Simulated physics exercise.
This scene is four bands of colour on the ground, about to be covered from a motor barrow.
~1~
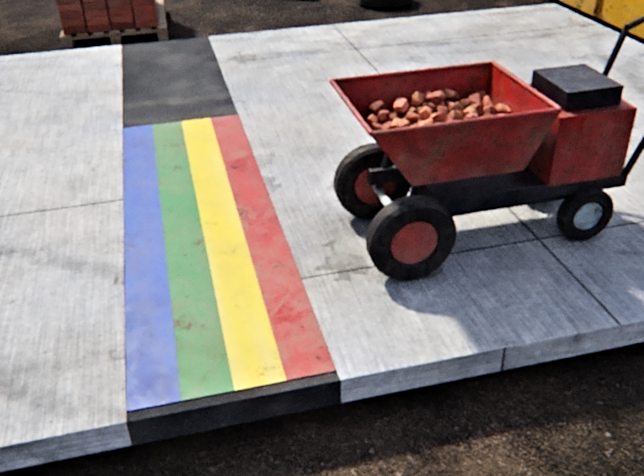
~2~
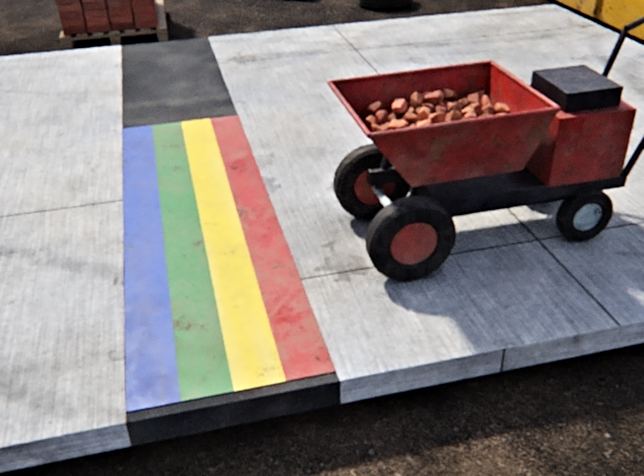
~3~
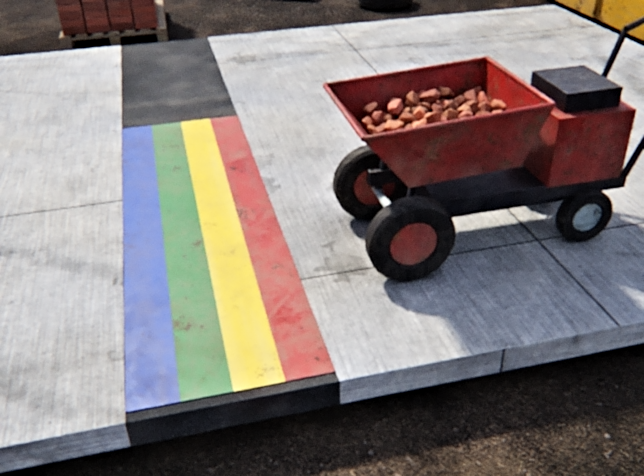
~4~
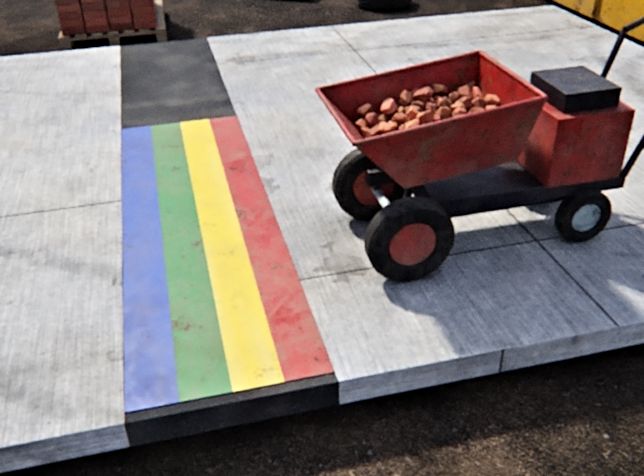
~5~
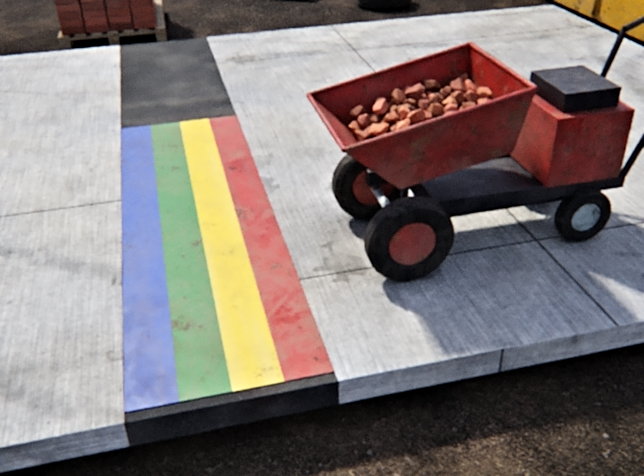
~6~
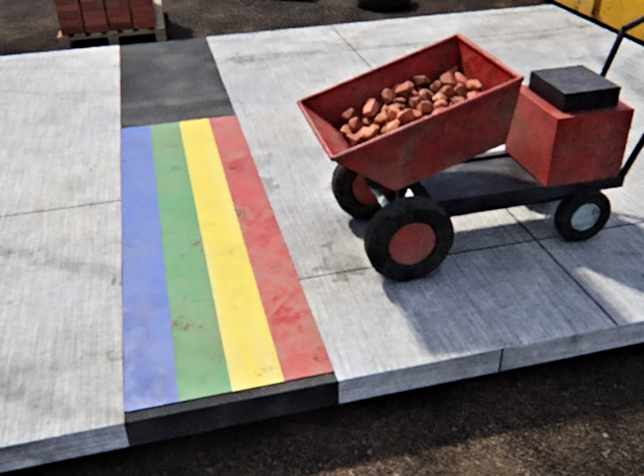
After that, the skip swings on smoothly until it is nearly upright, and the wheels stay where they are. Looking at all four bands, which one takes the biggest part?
That would be the yellow band.
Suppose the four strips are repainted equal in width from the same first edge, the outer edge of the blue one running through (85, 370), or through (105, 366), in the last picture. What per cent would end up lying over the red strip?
30 % and 20 %, near enough.
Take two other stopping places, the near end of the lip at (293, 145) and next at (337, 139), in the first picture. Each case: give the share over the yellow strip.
The first stopping place yields 0 % and the other yields 30 %.
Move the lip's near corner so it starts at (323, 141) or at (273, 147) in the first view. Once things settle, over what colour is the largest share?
Going by the pictures, the first try gives the green strip and the second gives that blue strip.
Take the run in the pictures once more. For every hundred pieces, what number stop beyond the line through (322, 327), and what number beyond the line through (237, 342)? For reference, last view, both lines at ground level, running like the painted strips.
In order, some 70 % then some 30 %.
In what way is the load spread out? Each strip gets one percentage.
Split by strip in per cent: Red 20; yellow 35; green 15; blue 5.
Just after the last frame, skip tipped steeply; every one in the skip.
A moment on, skip tipped right over; almost all in the skip; just a few over the red strip; just a few over the yellow strip.
Further on, skip tipped right over; roughly a quarter in the skip; roughly a quarter over the red strip; roughly a third over the yellow strip; roughly a quarter over the green strip; just a few over the blue strip; just a few off the paint.
When it is over, skip tipped right over; roughly a quarter in the skip; roughly a quarter over the red strip; roughly a third over the yellow strip; roughly a quarter over the green strip; just a few over the blue strip; just a few off the paint.
